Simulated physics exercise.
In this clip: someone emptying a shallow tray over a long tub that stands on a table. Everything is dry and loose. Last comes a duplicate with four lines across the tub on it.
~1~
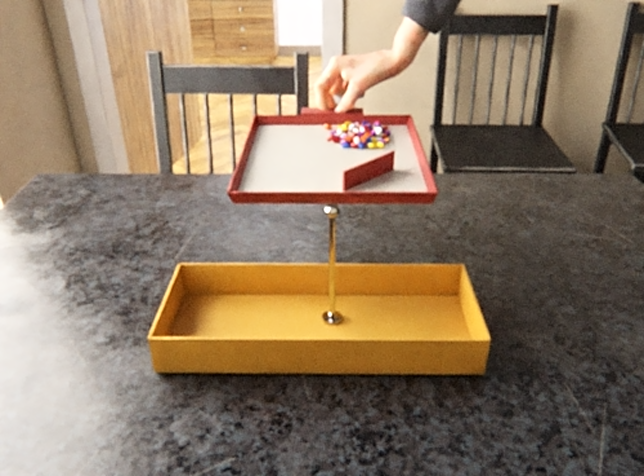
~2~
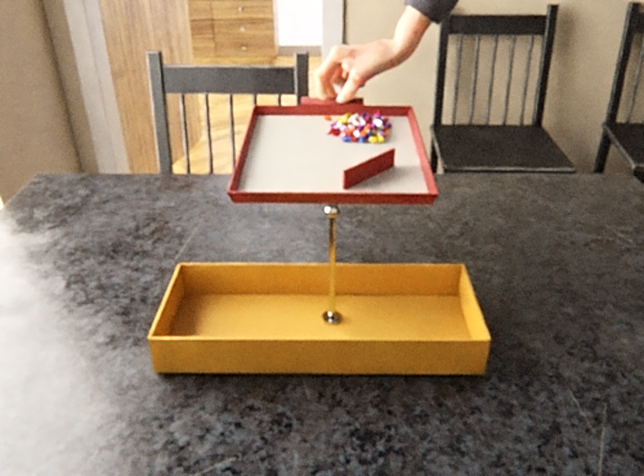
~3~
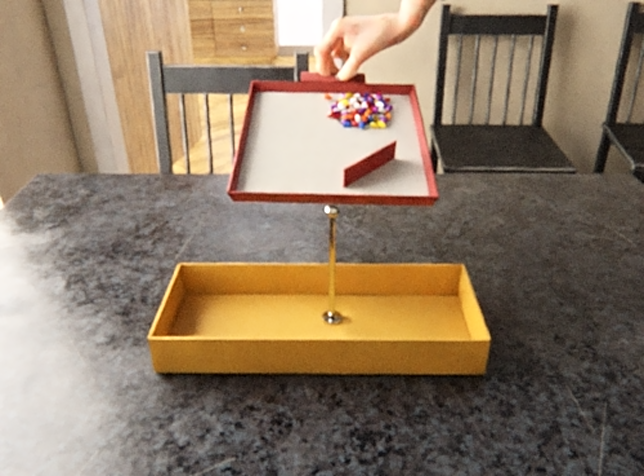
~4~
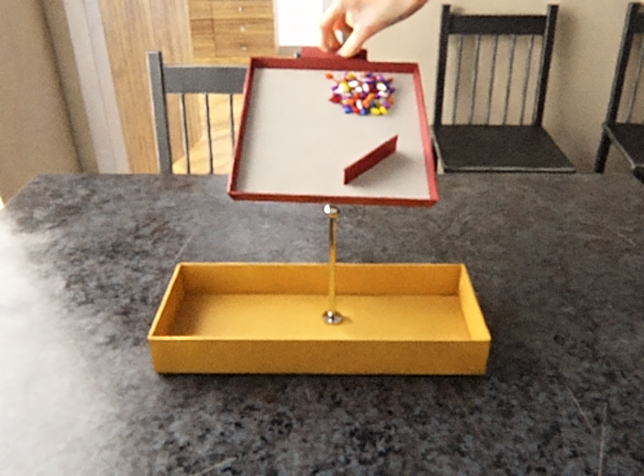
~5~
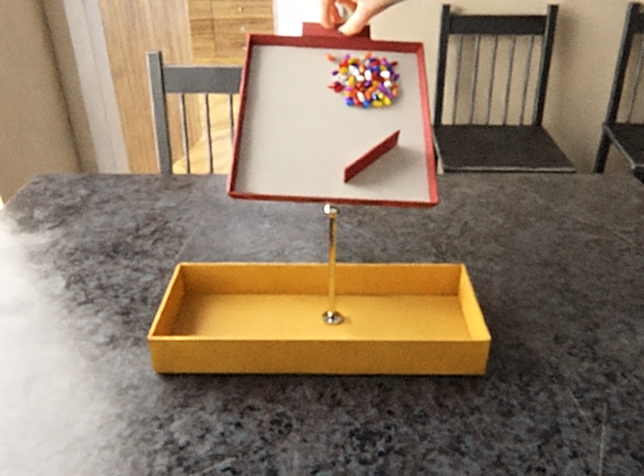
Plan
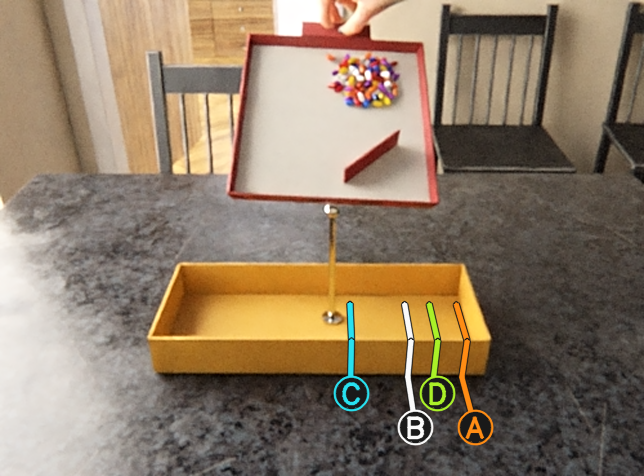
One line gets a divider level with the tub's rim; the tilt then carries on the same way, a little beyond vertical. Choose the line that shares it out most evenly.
Use line C.
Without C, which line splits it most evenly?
B it is.
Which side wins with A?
Left.
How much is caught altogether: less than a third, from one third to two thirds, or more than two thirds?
It is more than two thirds.
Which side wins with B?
The left side.
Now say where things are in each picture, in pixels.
The first frame shows corners of the pouring end at (233, 190) and (433, 190), level; middle of the load at (357, 135), jelly beans.
The second frame shows corners of the pouring end at (232, 190) and (433, 191), barely tipped; fin from (344, 171) to (395, 148).
The third frame shows corners of the pouring end at (232, 190) and (433, 194), a little tipped; front corners of the tub at (149, 338) and (489, 340).
The fourth frame shows corners of the pouring end at (232, 190) and (434, 197), clearly tipped; far corners at (254, 59) and (415, 65).
The fifth frame shows corners of the pouring end at (232, 190) and (434, 199), clearly tipped; the right corner sinks a little lower.
On the marked copy, line A crosses the front rim at (466, 339); line B crosses the front rim at (410, 339); line C crosses the front rim at (351, 339); line D crosses the front rim at (437, 339).
Choosing A, of what is caught, all on the left of the divider, none on the right.
Choosing B, of what is caught, most on the left of the divider, about a quarter on the right.
Choosing C, of what is caught, about two thirds on the left of the divider, about a third on the right.
Choosing D, of what is caught, nearly all on the left of the divider, a small part on the right.
